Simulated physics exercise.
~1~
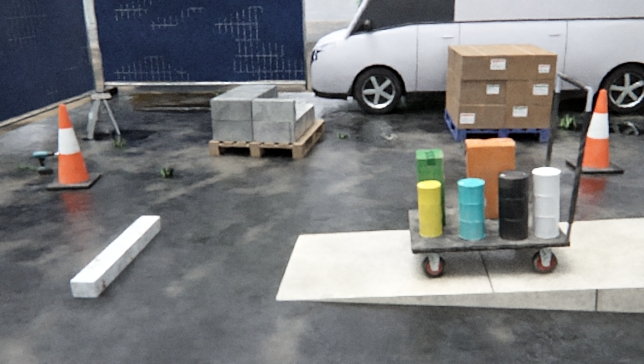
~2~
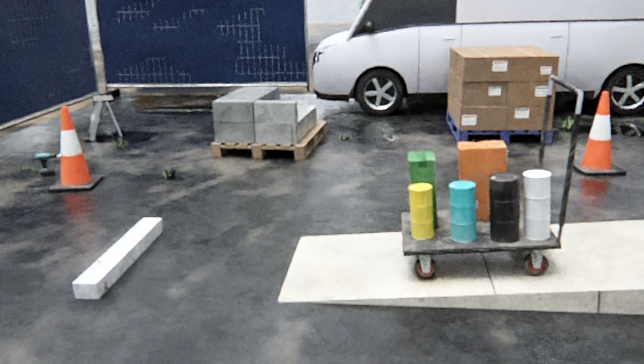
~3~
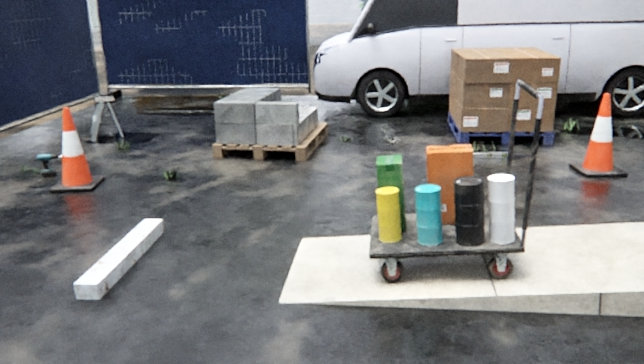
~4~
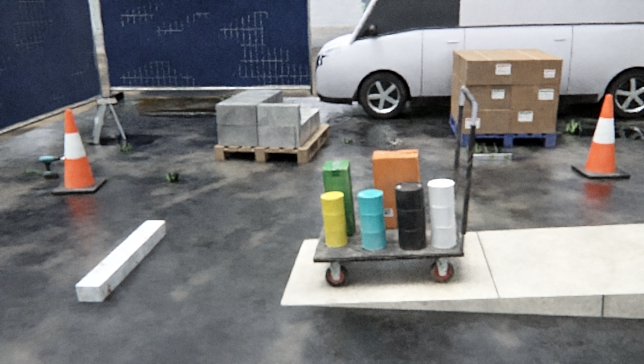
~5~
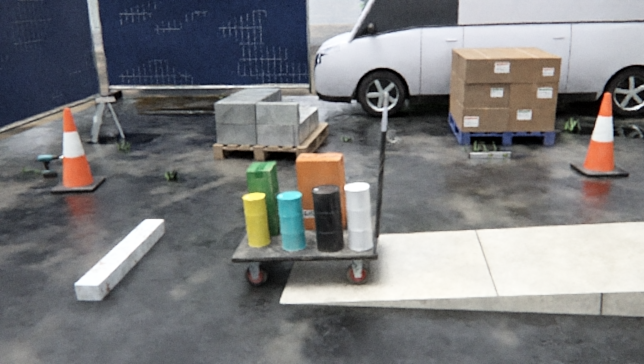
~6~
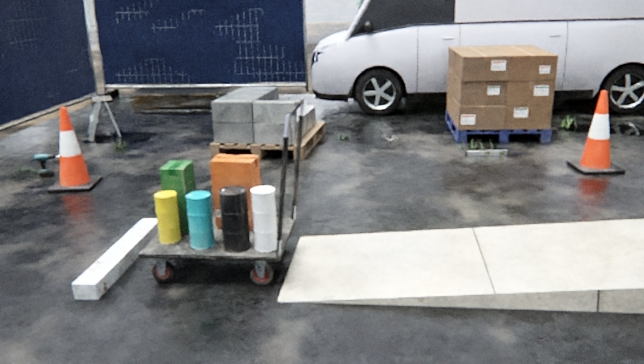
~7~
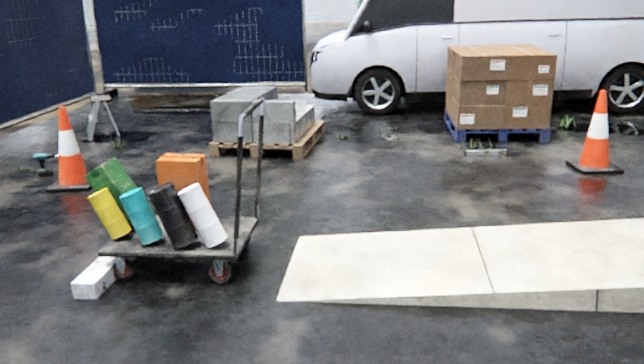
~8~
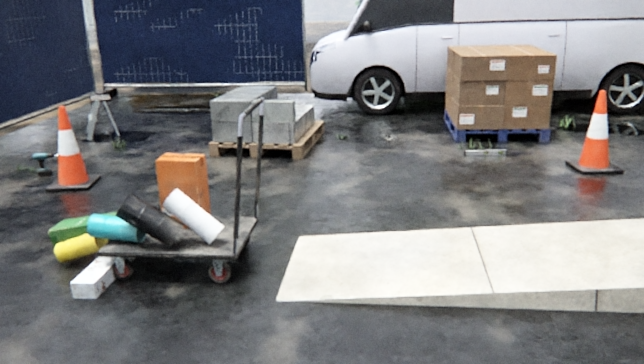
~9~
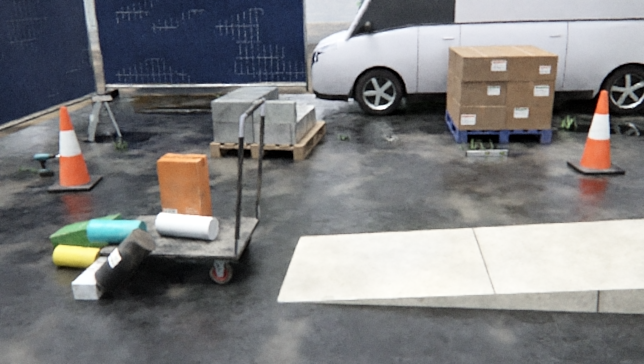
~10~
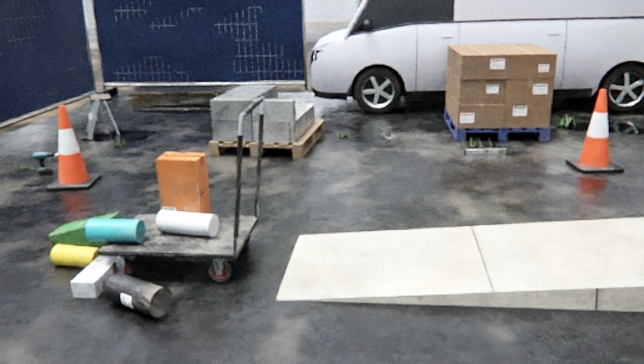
The clip opens on a flat trolley standing on a pale ramp, carrying yellow, turquoise, black and white canisters with a green box and an orange box behind them. It rolls left down the ramp and across the dark ground, its load upright, until it stops abruptly at a white kerb. The canisters and green box pitch left, and the yellow canister and green box topple off the edge. The black canister slides after them, tumbling over the kerb onto the ground. At the end, the turquoise and white canisters lie on the deck beside the upright orange box.
